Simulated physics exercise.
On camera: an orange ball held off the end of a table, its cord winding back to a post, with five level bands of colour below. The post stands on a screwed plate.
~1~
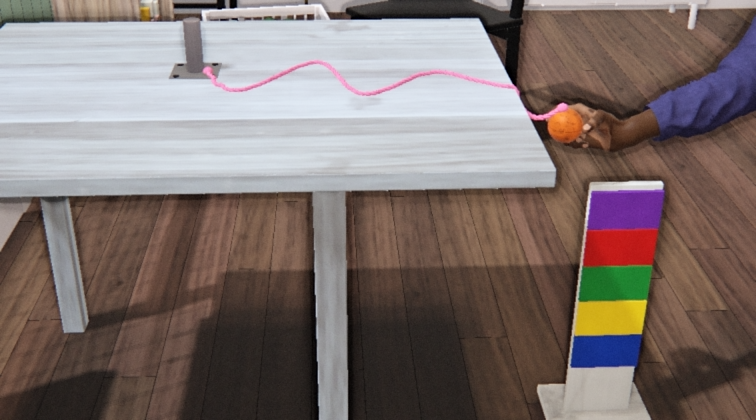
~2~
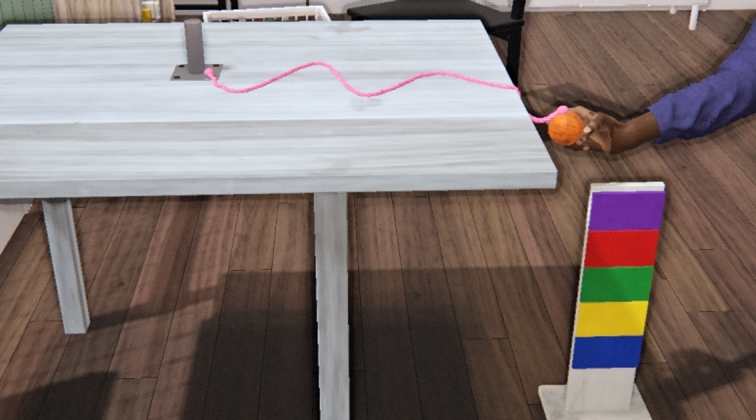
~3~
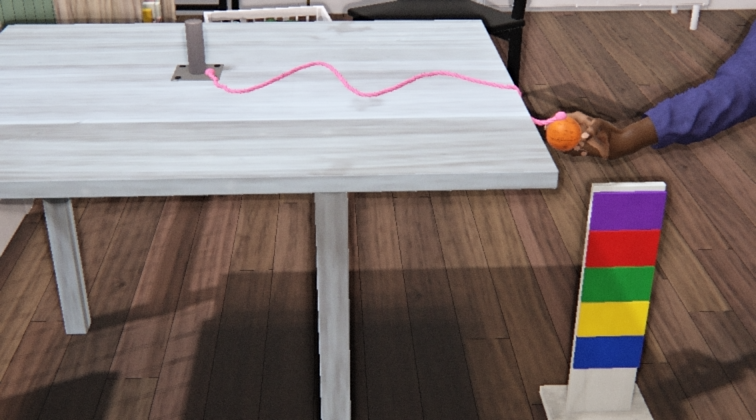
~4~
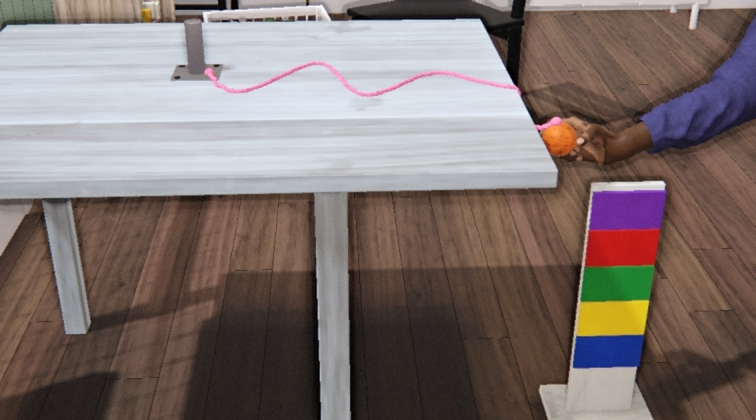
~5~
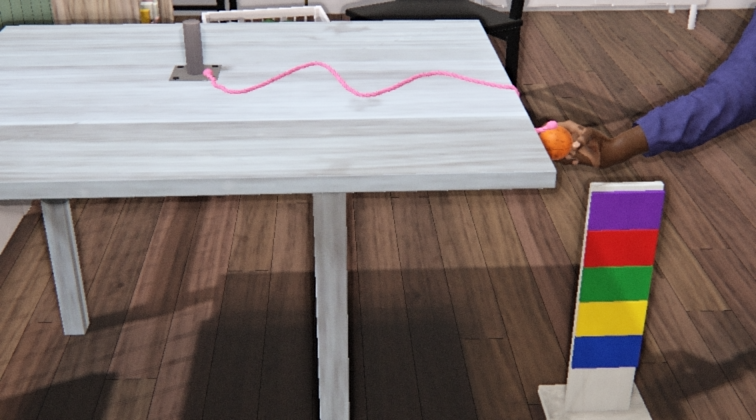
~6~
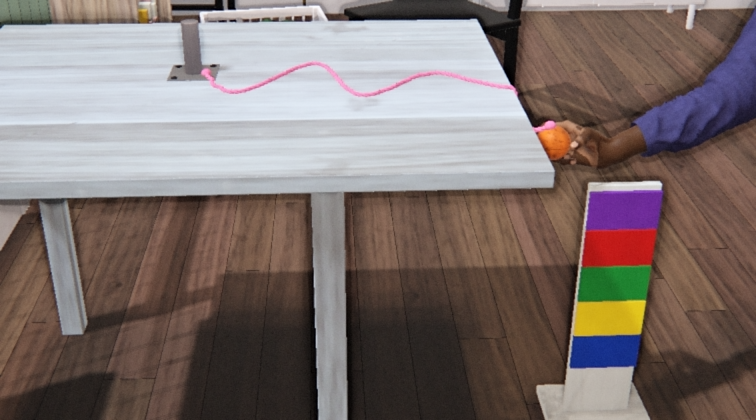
To begin with, a hand in a purple sleeve holds an orange ball just off the right end of a pale table, its pink cord winding back to a post, with colour bands below. The hand then eases the ball slightly down and left, while the cord on the tabletop barely changes.
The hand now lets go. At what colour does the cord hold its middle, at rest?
The cord holds its middle at yellow.
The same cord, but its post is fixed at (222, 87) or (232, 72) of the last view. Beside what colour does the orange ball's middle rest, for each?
In that order: Blue; blue.
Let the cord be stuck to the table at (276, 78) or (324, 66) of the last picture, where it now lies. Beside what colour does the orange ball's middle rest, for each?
Taking them in turn: Green; red.
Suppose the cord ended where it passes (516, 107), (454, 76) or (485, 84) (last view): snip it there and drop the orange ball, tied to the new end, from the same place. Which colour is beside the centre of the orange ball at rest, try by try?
In that order: Green; purple; red.
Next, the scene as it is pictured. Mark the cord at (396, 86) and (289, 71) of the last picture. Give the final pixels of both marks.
The first at (508, 117), the second at (356, 77).
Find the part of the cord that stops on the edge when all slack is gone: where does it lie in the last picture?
That spot is around (372, 95).
Soon after, ball near (536, 251); level with red.
Then, ball near (488, 311); level with yellow.
Further on, ball near (497, 311); level with yellow.
At rest, ball near (493, 311); level with yellow. At yellow.
